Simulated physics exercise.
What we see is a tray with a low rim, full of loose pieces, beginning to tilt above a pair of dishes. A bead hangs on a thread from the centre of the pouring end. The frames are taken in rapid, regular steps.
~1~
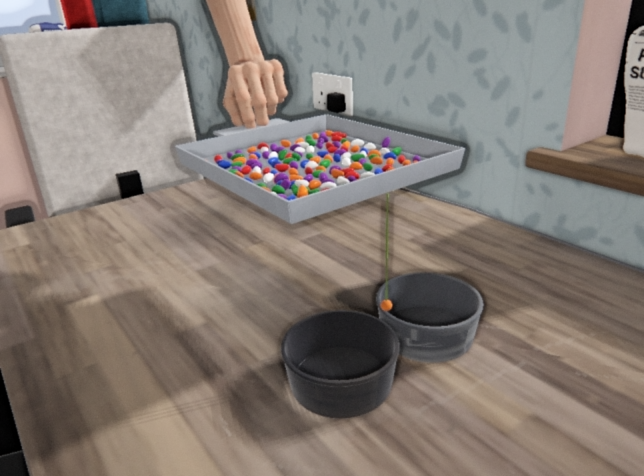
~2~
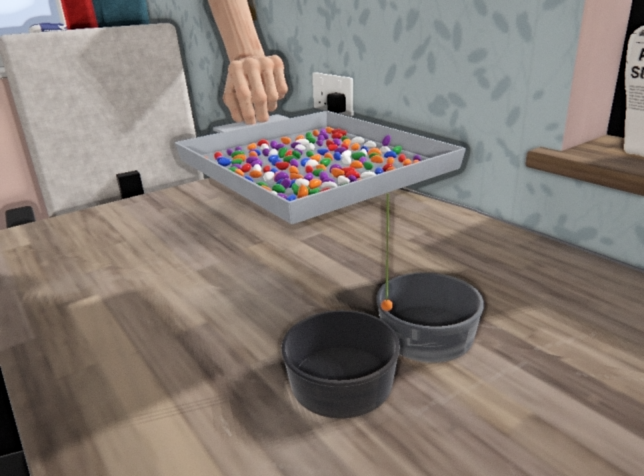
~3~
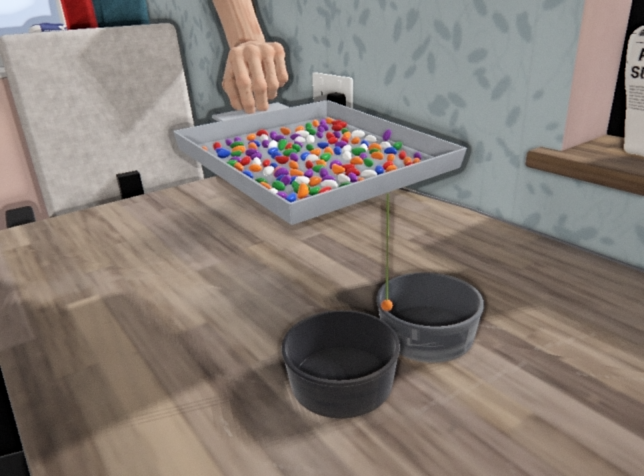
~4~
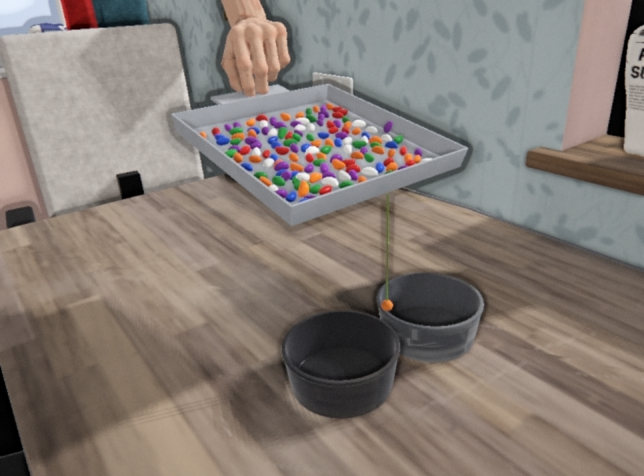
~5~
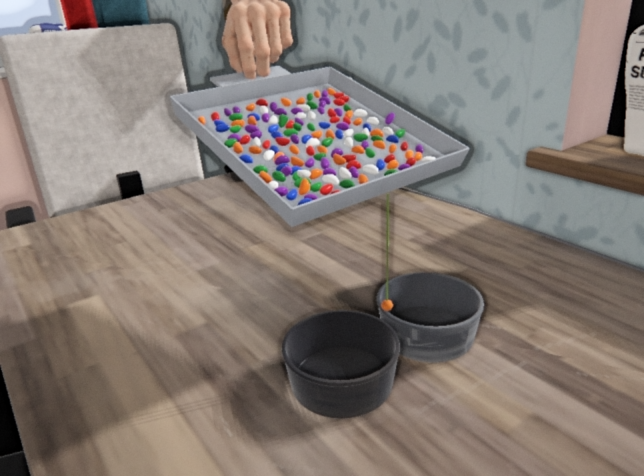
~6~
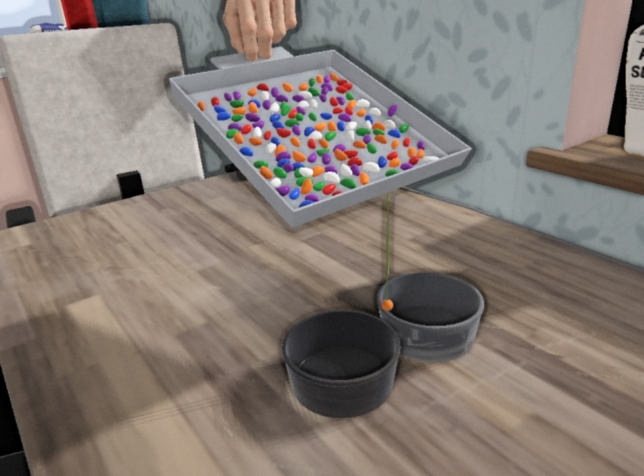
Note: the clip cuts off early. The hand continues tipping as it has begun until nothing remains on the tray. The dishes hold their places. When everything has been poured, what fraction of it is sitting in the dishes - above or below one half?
The caught share falls below half.
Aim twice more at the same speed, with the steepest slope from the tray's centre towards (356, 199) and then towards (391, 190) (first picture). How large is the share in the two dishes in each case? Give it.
30 % and 20 %.
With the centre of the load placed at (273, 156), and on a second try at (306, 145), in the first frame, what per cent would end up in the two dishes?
In order, 20 % then 30 %.
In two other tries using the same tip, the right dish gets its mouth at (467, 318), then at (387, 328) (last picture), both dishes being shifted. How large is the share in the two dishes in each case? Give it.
Respectively 90 percent and 30 percent.
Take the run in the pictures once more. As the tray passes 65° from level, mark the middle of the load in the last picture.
Near (363, 148).
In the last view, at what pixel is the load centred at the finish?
Close to (423, 407), more or less.
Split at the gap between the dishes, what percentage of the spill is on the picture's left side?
10 %, roughly.
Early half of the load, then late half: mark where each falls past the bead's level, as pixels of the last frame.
Near (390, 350) to start, and near (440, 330) afterwards.
Just after the last frame, tray tipped steeply; almost all on the tray; just a few in the air.
A moment on, tray tipped past a quarter turn; almost all on the tray; about a tenth outside both.
Further on, tray tipped past a quarter turn; roughly a quarter in the left dish; just a few in the right dish; the larger part outside both.
When it is over, tray tipped past a quarter turn; roughly a quarter in the left dish; just a few in the right dish; the larger part outside both.
